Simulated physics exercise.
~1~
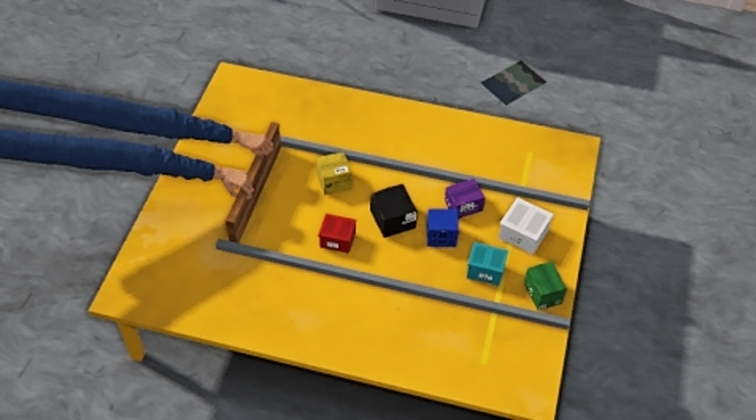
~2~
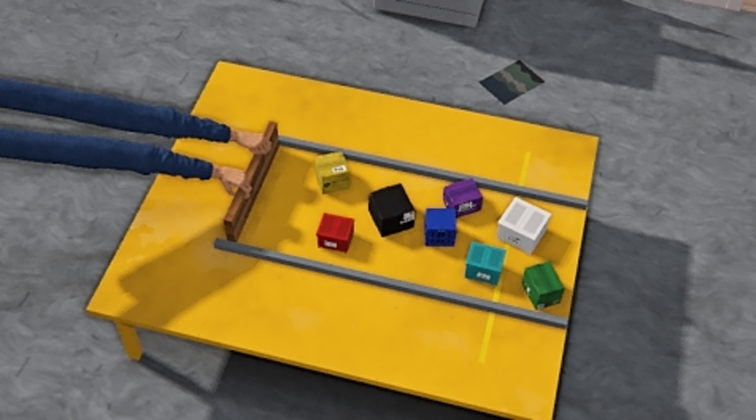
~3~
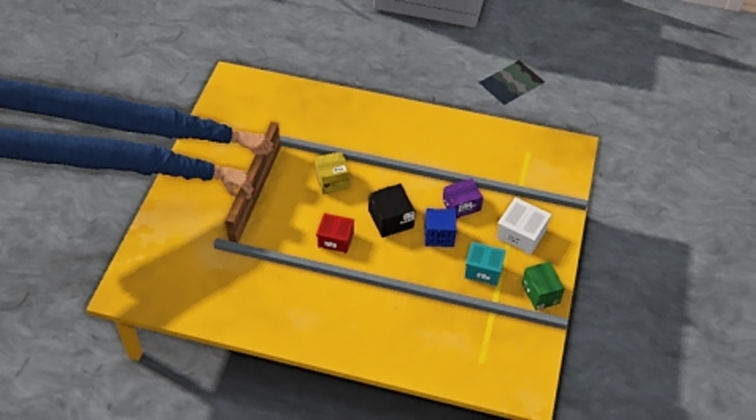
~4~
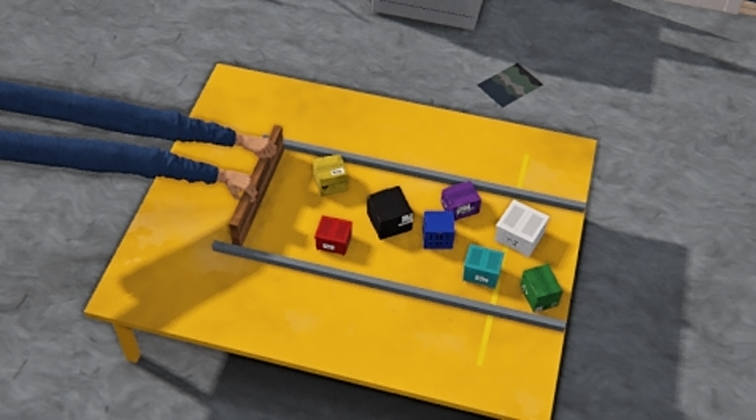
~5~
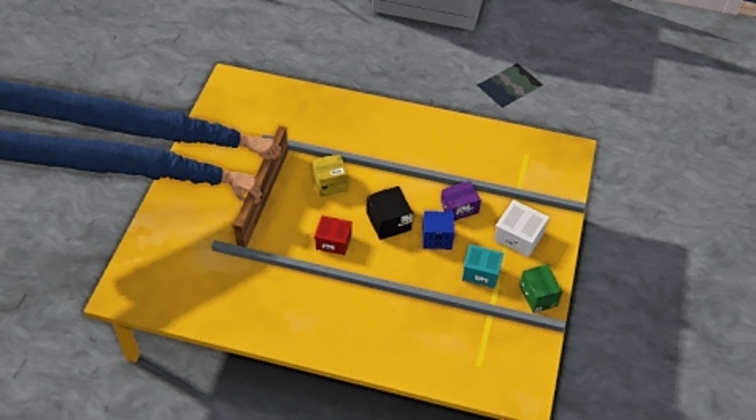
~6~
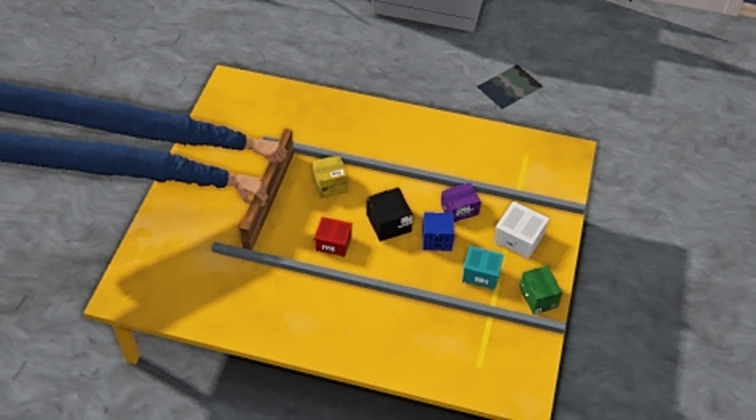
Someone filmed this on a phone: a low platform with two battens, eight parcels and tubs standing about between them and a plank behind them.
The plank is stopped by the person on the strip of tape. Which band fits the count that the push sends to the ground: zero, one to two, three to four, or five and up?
The band is one to two.
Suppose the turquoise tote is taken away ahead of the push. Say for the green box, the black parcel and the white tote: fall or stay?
Result - green box: Remains in place; black parcel: Remains in place; white tote: Drops.
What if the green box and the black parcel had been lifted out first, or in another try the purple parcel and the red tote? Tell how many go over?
0 in the first case and 1 in the second.
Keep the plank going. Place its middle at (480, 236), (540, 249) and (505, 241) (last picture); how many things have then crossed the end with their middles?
0, 5 and 2.
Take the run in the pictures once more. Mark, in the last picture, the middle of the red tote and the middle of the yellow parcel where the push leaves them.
They end up close to (512, 292) and (526, 223).
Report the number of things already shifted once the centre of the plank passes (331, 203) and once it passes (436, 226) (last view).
2 at one spot and 7 at the other.
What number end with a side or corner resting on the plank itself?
My count gives 3.
Soon after, none off yet; green box at rest near (541, 290); white tote at rest near (521, 231); turquoise tote at rest near (483, 268).
After that, none off yet; green box at rest near (541, 290); white tote displaced a little near (530, 228); turquoise tote at rest near (483, 268).
In the end, the number that fall off is one or two; gone, white tote and green box.
